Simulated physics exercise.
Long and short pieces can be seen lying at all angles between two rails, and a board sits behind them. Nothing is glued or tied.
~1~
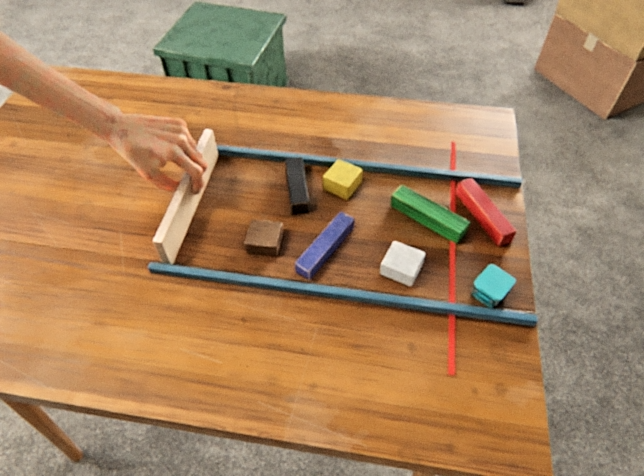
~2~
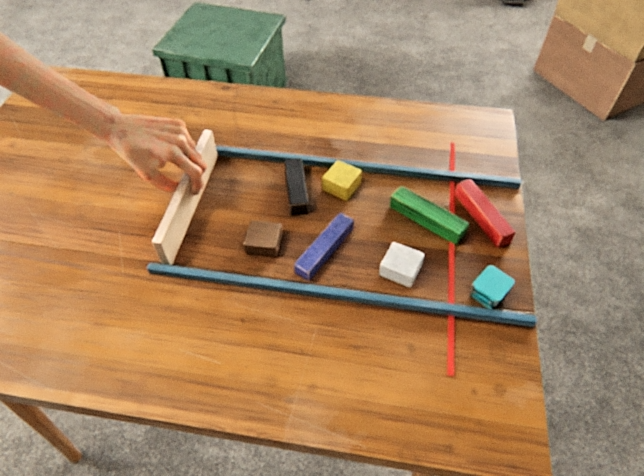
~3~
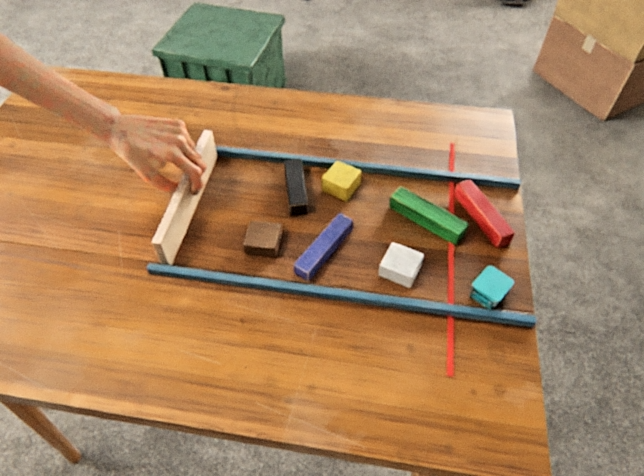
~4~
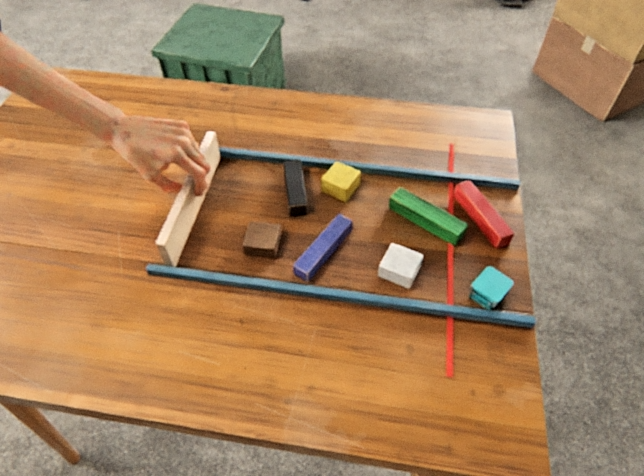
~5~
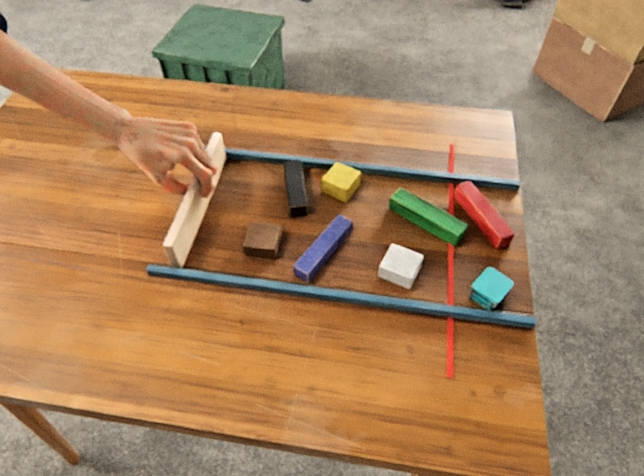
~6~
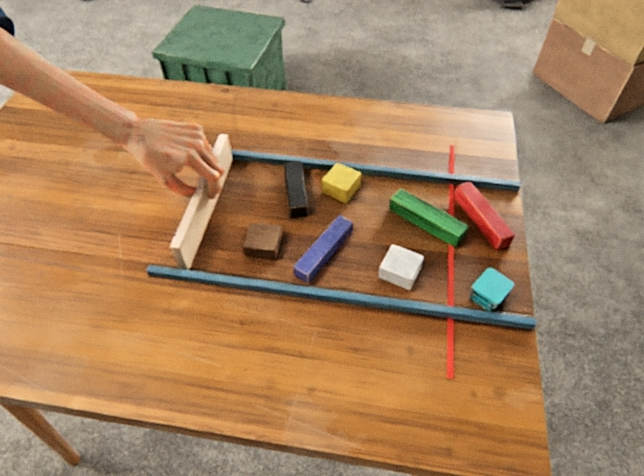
The clip shows coloured blocks lying at various angles between two blue rails on a wooden table, with a red line across them. A hand holds a pale board upright, then slides it slightly right while the blocks stay still.
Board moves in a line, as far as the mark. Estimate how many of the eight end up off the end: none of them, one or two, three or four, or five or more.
One or two.
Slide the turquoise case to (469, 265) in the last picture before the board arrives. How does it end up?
In the end it falls away.
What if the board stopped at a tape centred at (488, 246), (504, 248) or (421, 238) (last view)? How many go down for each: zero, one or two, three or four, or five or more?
In order of the places: Five or over; more than four; none.
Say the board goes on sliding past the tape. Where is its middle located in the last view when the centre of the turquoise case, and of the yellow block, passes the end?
I'd say about (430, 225) for the first one and about (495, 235) for the second.
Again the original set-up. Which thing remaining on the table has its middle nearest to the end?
Looking at the middles, it's the red stick.
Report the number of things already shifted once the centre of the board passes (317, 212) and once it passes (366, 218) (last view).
The count reaches 4 first and 6 second.
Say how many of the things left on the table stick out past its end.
I get 3.
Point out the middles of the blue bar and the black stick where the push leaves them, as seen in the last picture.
Blue bar: (495, 274); black stick: (462, 208).
Soon after, none off yet; turquoise case at rest near (491, 290); red stick at rest near (483, 215); green stick at rest near (428, 217).
Then, none off yet; turquoise case at rest near (491, 290); red stick at rest near (483, 215); green stick moved a little near (453, 227).
At rest, the number that fall off is one or two; fallen, turquoise case.
